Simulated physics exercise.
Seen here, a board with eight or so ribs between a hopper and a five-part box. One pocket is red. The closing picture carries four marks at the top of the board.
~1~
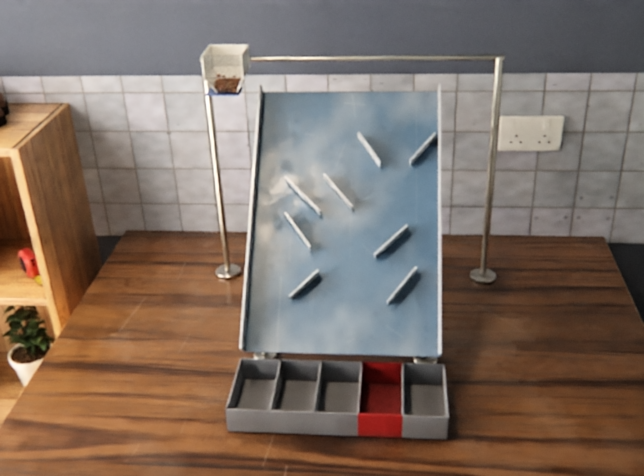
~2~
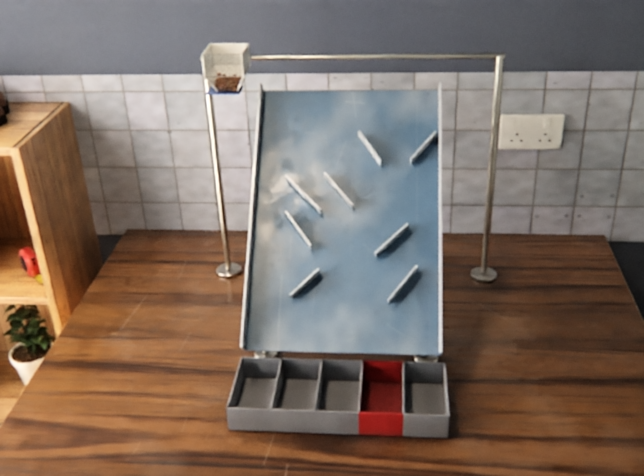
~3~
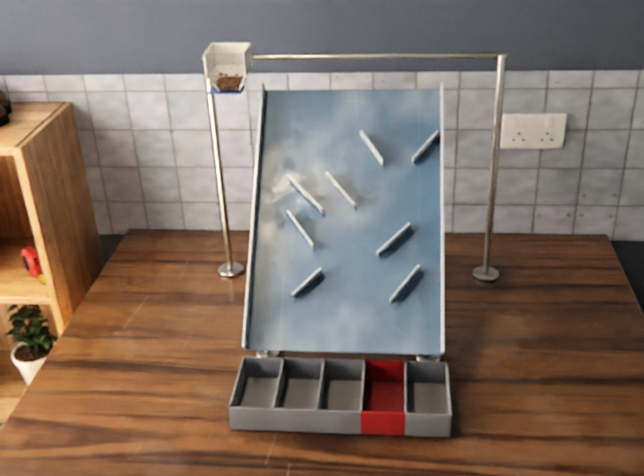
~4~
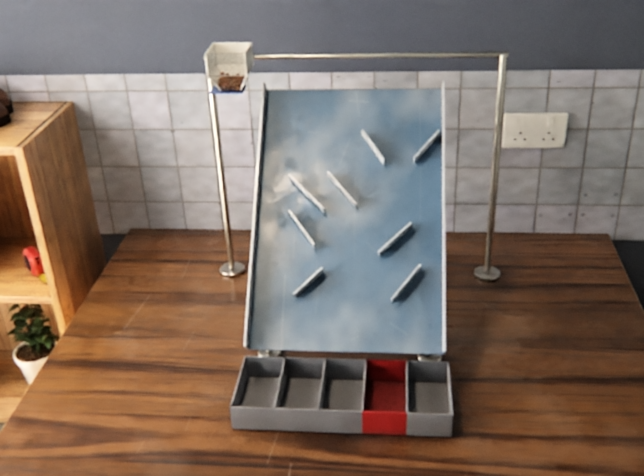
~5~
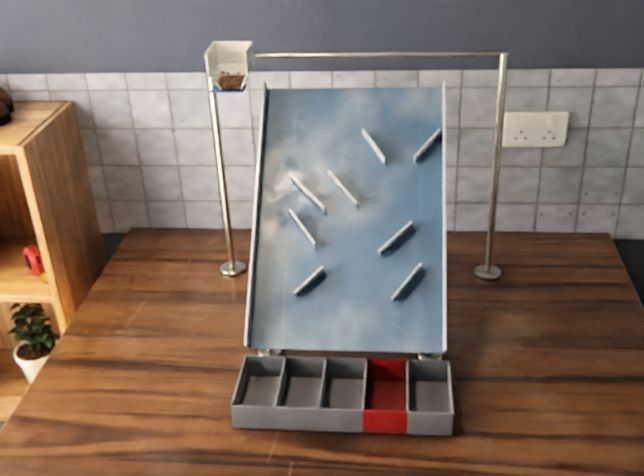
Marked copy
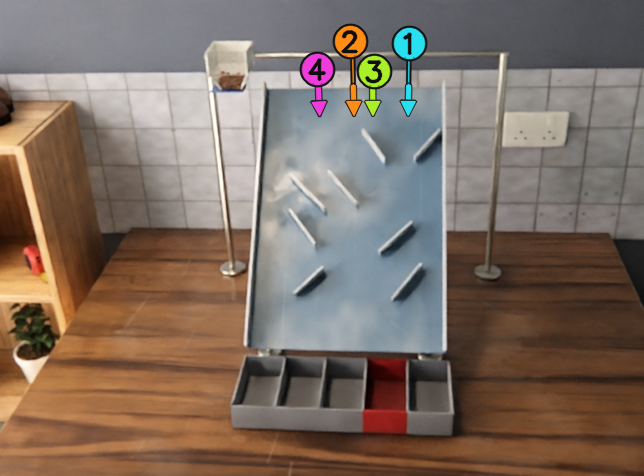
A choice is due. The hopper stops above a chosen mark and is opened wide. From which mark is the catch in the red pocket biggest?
The best mark is 4.
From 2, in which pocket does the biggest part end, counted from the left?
The third.
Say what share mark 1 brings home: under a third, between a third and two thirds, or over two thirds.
Under a third.
On the marked copy, mark 1 meets the board at (408, 110); mark 2 meets the board at (353, 110); mark 3 meets the board at (372, 110); mark 4 meets the board at (319, 110).
If 1 is chosen, not one piece in the red pocket, almost all in other pockets, about a tenth outside the box.
If 2 is chosen, about a tenth in the red pocket, almost all in other pockets.
If 3 is chosen, just a few in the red pocket, almost all in other pockets, just a few outside the box.
If 4 is chosen, roughly two thirds in the red pocket, roughly a quarter in other pockets, about a tenth outside the box.
